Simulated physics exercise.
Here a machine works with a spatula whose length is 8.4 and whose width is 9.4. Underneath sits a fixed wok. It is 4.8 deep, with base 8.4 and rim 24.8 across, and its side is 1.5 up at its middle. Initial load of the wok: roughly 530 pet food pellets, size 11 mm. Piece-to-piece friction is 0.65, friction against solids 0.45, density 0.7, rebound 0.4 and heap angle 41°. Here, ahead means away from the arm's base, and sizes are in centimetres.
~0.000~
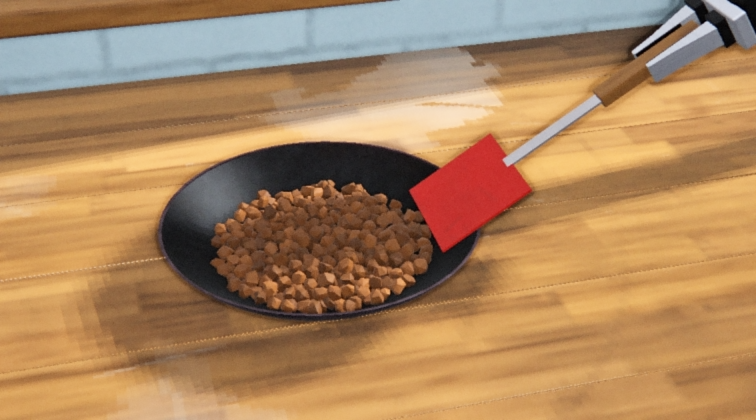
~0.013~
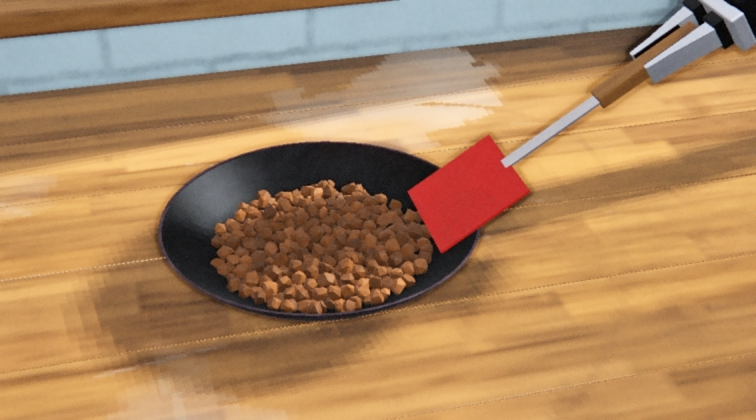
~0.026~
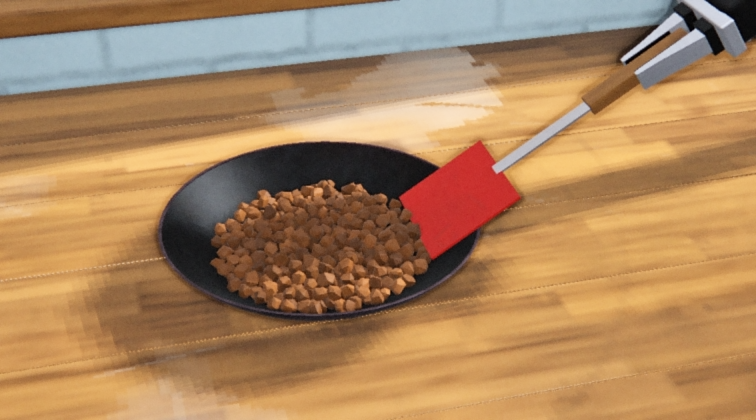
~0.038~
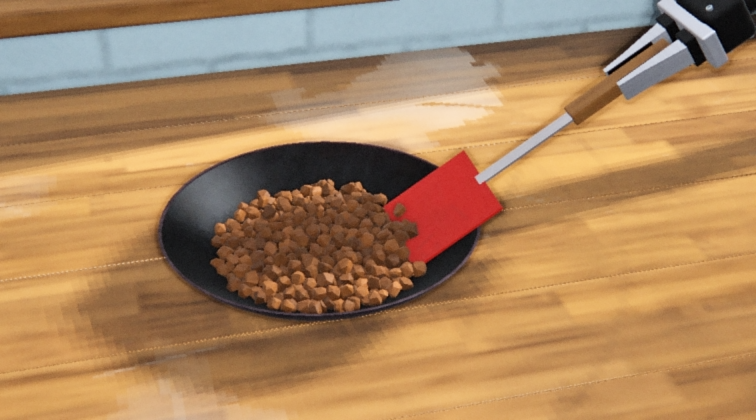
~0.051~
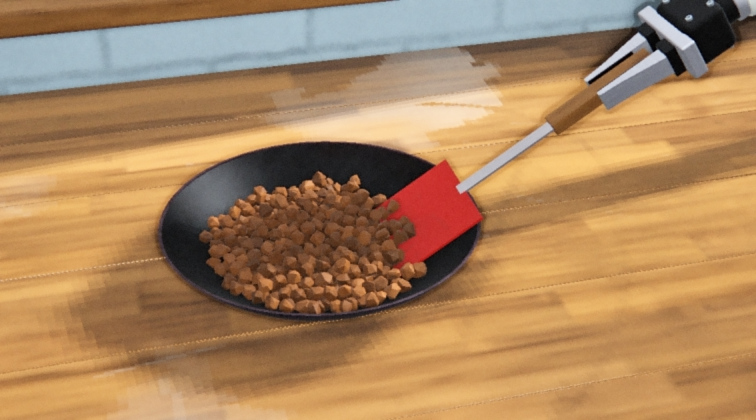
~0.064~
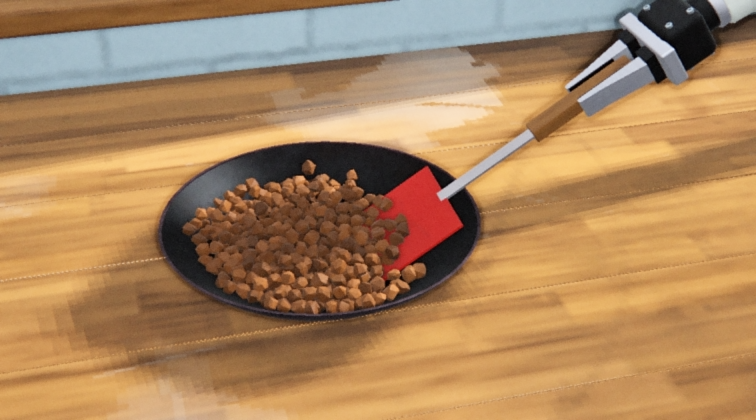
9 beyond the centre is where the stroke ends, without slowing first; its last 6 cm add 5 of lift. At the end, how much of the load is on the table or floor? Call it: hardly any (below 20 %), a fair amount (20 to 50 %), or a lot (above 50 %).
A lot.
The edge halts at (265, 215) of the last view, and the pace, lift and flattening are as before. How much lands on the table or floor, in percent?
Around 30 percent.
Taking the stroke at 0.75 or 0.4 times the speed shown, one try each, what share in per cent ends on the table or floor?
Some 50 and 40 per cent.
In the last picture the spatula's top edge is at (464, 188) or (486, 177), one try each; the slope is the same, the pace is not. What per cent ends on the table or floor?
I'd estimate close to 55 and 40 in a hundred.
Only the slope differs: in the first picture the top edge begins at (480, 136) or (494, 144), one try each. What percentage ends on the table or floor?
First try roughly 65 percent, second try roughly 60 percent.
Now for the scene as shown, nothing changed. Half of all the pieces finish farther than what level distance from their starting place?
Somewhere near 19 centimetres, I reckon.
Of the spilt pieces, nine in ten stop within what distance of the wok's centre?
About 70 cm.
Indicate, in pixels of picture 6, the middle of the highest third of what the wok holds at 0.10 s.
I'd point to about (272, 226).
By 0.10 s, sloping 33°, highest piece 7 above the table; 530 in the wok, 2 on the blade or in flight.
By 0.13 s, sloping 33°, highest piece 8 above the table; 512 in the wok, 20 on the blade or in flight.
By 0.34 s, sloping 33°, highest piece 25 above the table; 217 in the wok, 165 on the table or floor, 150 on the blade or in flight.
By 1.39 s, sloping 33°, highest piece 6 above the table; 315 on the table or floor, 217 in the wok.
Final count, 315 on the table or floor, 217 in the wok. That is 59 % on the table or floor.
